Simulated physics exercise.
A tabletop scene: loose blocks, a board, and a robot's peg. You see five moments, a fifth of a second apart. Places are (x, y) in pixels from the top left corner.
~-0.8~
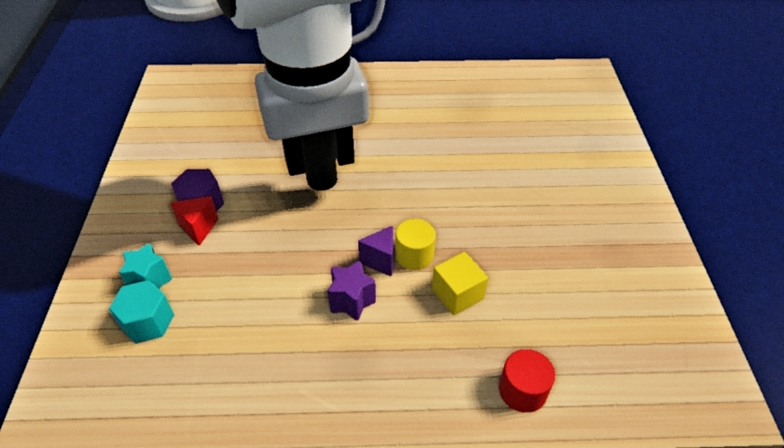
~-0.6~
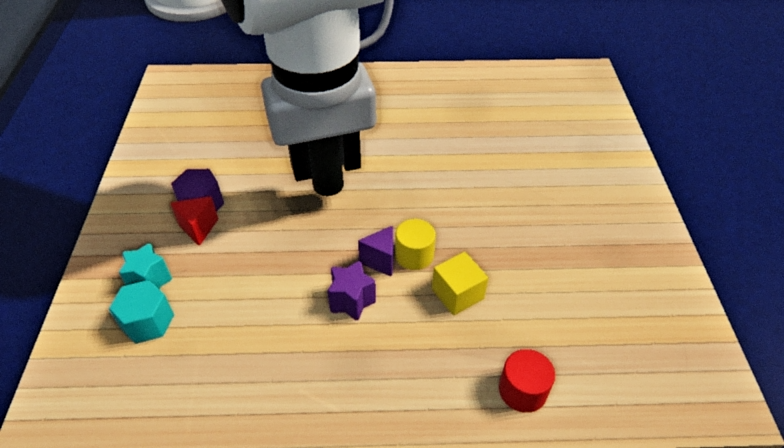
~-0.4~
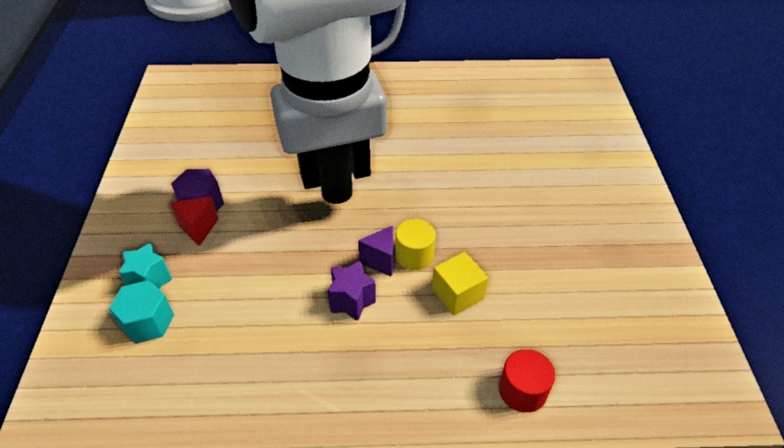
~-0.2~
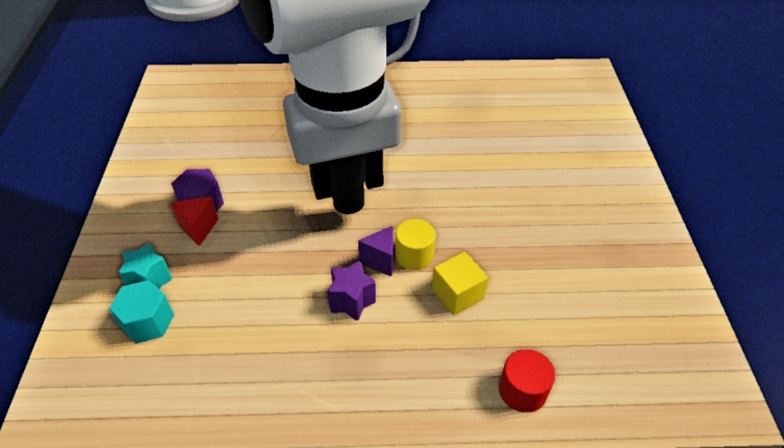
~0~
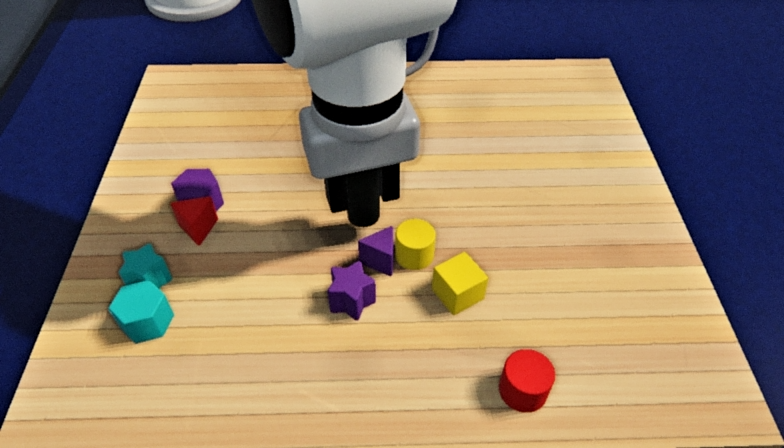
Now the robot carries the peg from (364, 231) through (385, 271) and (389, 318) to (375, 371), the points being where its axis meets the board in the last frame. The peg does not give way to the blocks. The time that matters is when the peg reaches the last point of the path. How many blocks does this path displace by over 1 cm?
My answer is one.
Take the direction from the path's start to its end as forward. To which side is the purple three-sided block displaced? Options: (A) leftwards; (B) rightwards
Choice A: Leftwards.
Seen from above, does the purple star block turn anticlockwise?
My answer is no.
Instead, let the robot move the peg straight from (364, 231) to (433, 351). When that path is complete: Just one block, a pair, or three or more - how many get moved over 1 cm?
One.
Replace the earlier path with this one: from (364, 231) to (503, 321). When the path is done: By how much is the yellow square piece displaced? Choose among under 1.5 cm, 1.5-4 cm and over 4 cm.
The largest band: Over 4 cm.
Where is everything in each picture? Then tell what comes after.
Peg's lower end (322, 181); purple star block (350, 279); purple three-sided block (381, 240); yellow cylinder (416, 233), in the first frame.
Peg (328, 186); blocks still, in the second frame.
Peg (337, 193); blocks still, in the third frame.
Peg (349, 203); blocks still, in the fourth frame.
Peg (364, 216); purple star block (350, 279); purple three-sided block (381, 240); yellow cylinder (416, 233), in the fifth frame.
What follows on the original path. One third of the way, peg (384, 256); purple three-sided block (397, 271).
Two thirds of the way, peg (389, 305); purple star block (348, 284), turned 25° clockwise; purple three-sided block (413, 317), turned 20° anticlockwise.
At the end, peg (374, 357); purple star block (348, 284), turned 25° clockwise; purple three-sided block (417, 327), turned 45° anticlockwise; yellow cylinder still.
